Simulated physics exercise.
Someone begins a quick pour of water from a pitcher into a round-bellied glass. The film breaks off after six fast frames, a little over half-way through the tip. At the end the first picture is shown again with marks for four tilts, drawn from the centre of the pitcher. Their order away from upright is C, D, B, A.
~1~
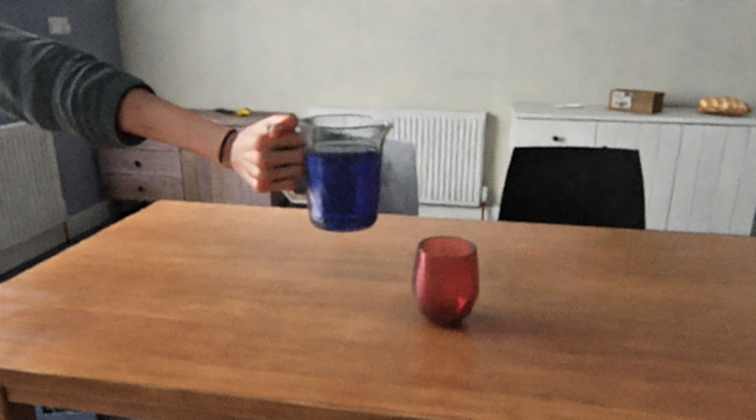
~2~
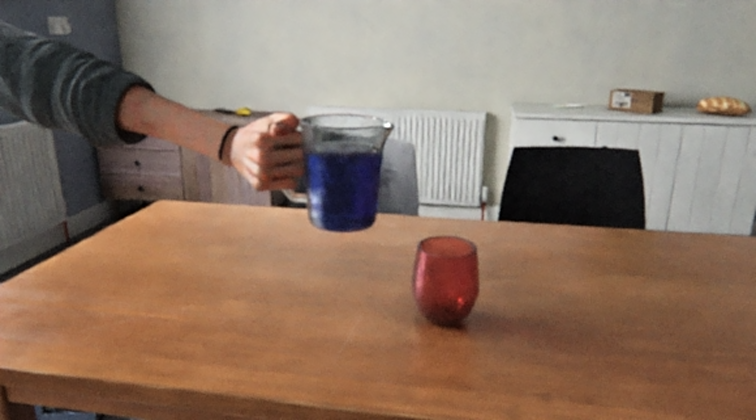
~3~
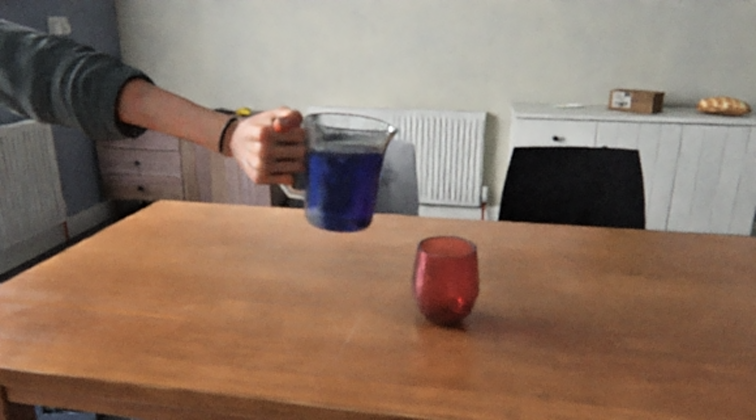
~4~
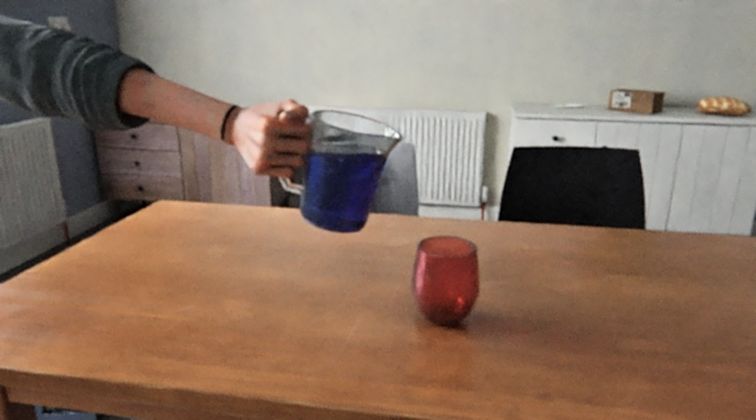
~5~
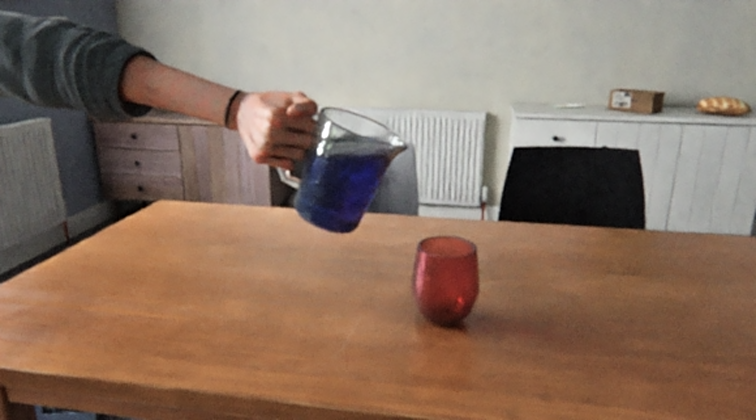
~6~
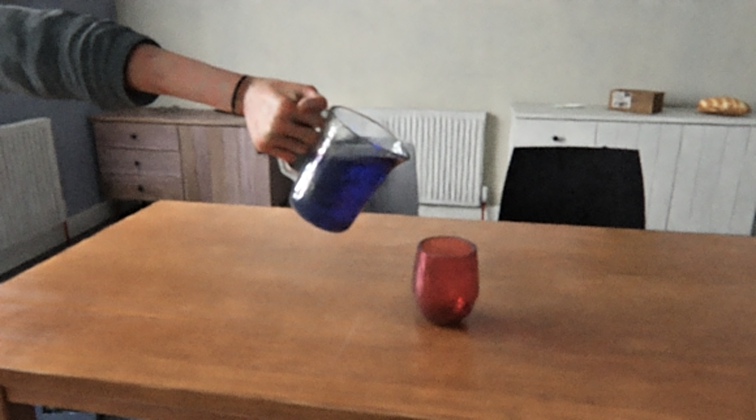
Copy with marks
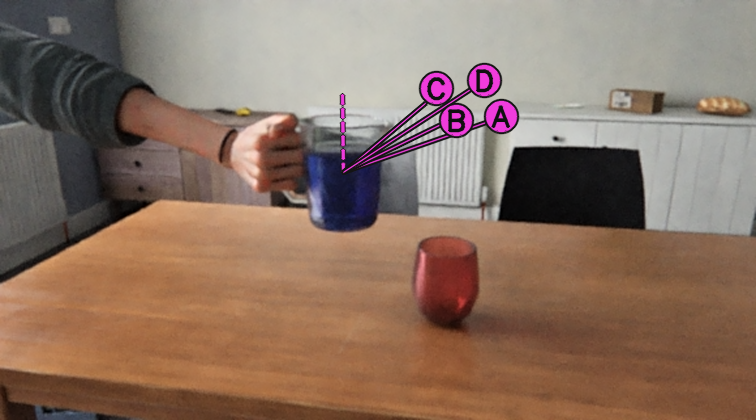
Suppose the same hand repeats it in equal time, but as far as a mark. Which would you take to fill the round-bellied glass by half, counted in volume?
Choose B.
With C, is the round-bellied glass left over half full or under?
Under.
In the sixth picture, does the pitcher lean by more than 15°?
Yes.
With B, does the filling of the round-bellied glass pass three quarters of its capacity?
No, it does not.
On the marked copy, A at (485, 122); B at (439, 125); C at (425, 103); D at (470, 89).
With A, the round-bellied glass ends with about 64 % of what it can hold.
With B, the round-bellied glass ends with about 47 % of what it can hold.
With C, the round-bellied glass ends with about 19 % of what it can hold.
With D, the round-bellied glass ends with about 32 % of what it can hold.
